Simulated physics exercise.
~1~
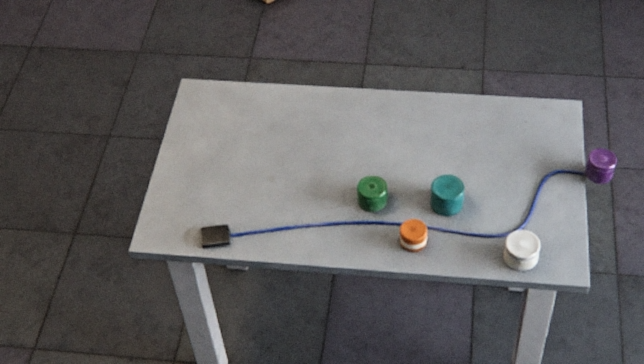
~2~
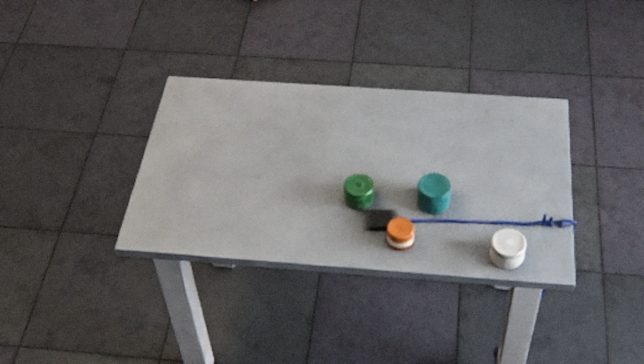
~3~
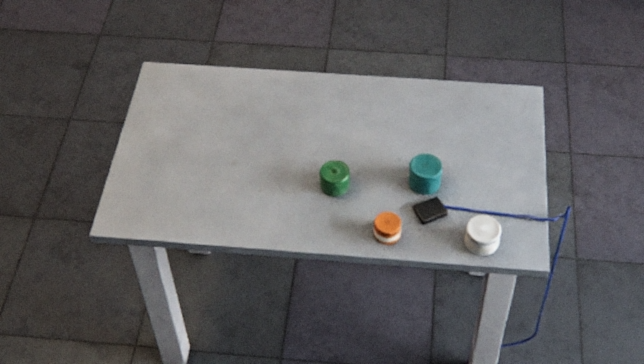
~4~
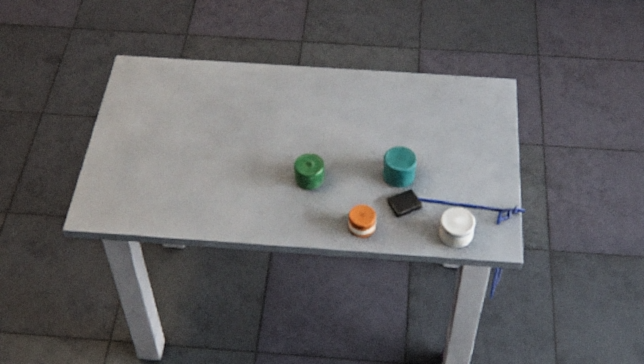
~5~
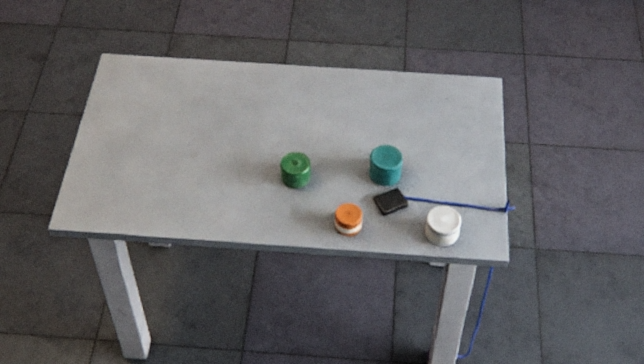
A pale grey table stands on dark floor tiles, seen from above and in front as the view pans slightly right. A blue cable runs from a small black phone near the left end to a purple speaker off the right edge, passing green and teal tubs, an orange canister and a white canister. The speaker drops, dragging the phone rapidly right, past the orange canister. The phone comes to rest between the teal tub and the white canister, the others staying roughly in place. The cable hangs over the right edge, the speaker out of sight.
